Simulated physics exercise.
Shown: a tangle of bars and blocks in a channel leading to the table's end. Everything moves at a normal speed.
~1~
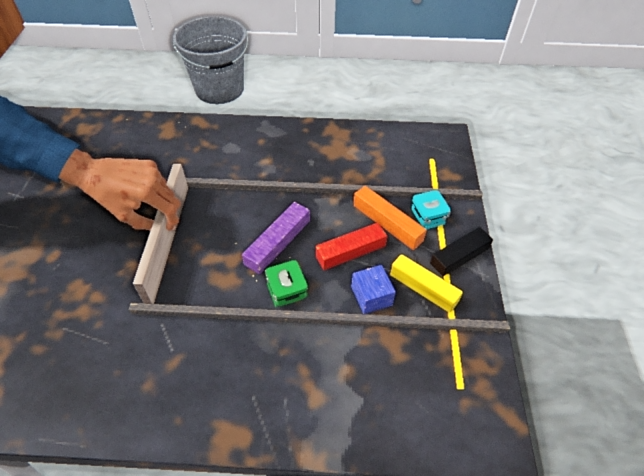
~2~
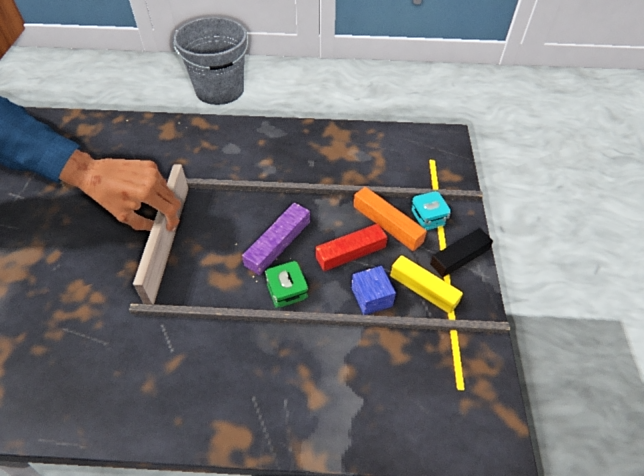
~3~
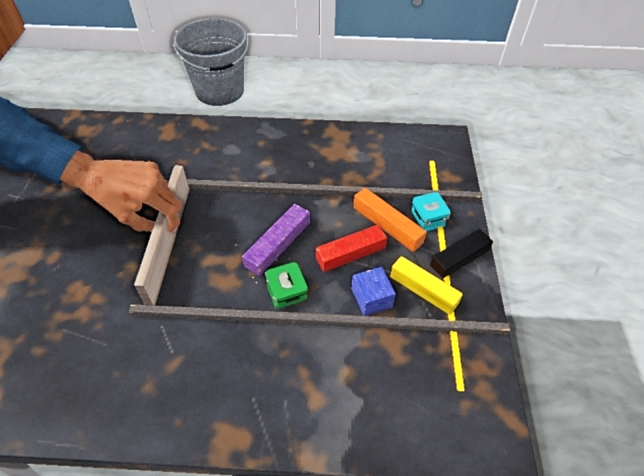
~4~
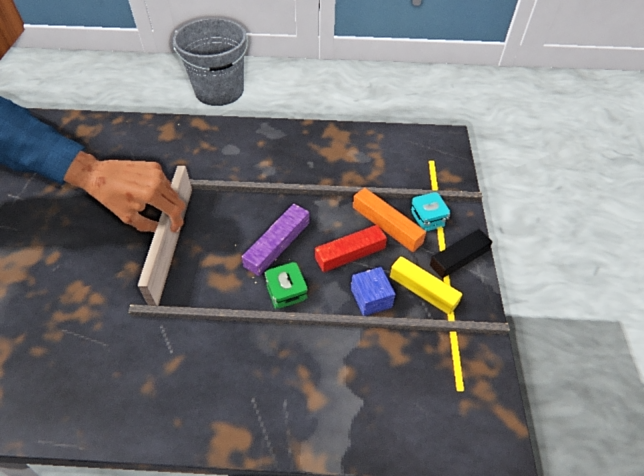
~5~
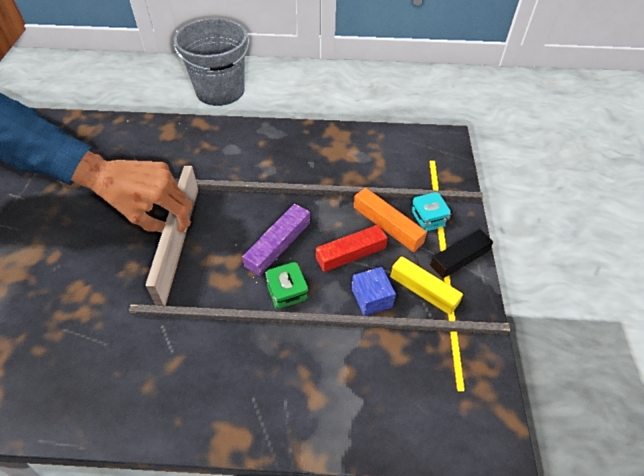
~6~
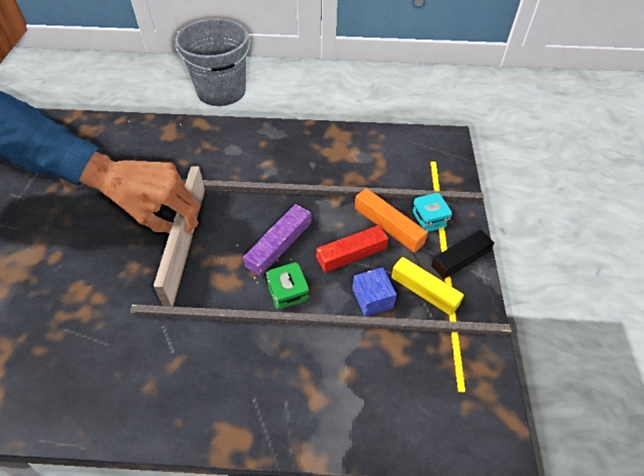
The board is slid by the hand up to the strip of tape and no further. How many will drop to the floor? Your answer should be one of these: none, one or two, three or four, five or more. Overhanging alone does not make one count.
The count is three or four.
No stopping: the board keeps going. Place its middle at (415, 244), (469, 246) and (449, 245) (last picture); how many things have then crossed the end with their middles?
Respectively 0, 6 and 3.
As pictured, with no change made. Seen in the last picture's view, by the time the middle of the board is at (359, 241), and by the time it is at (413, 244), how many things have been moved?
That makes 7 at the first spot and 8 at the second.
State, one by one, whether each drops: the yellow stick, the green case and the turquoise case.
Result - yellow stick leaves the top, green case stays put, turquoise case leaves the top.
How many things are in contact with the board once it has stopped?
It touches 3.
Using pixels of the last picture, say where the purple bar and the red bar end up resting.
About (456, 248), and the other about (478, 259).
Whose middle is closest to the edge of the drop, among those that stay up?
The blue block is the one.
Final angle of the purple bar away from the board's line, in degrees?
Close to 0°.
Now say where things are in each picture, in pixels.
In the first frame, black stick (462, 251); turquoise case (430, 210); yellow stick (425, 283); board (164, 230); tape (444, 255).
In the second frame, turquoise case (430, 211); board (164, 231).
In the third frame, yellow stick (425, 285); green case (287, 286).
In the fourth frame, black stick (461, 253); orange bar (388, 219).
In the fifth frame, turquoise case (430, 212); red bar (352, 248).
In the sixth frame, black stick (463, 254); turquoise case (431, 213); yellow stick (426, 286); board (183, 233); tape (445, 257).
A little later, none off yet; black stick at rest near (463, 254); turquoise case at rest near (431, 213); yellow stick at rest near (426, 286).
Next, none off yet; black stick at rest near (463, 254); turquoise case at rest near (432, 211); yellow stick at rest near (426, 286).
Later still, none off yet; black stick shifted a little near (482, 249); turquoise case shifted about its own width near (464, 210); yellow stick shifted about its own width near (484, 291).
When it is over, the number that fall off is three or four; down, yellow stick, turquoise case and black stick.
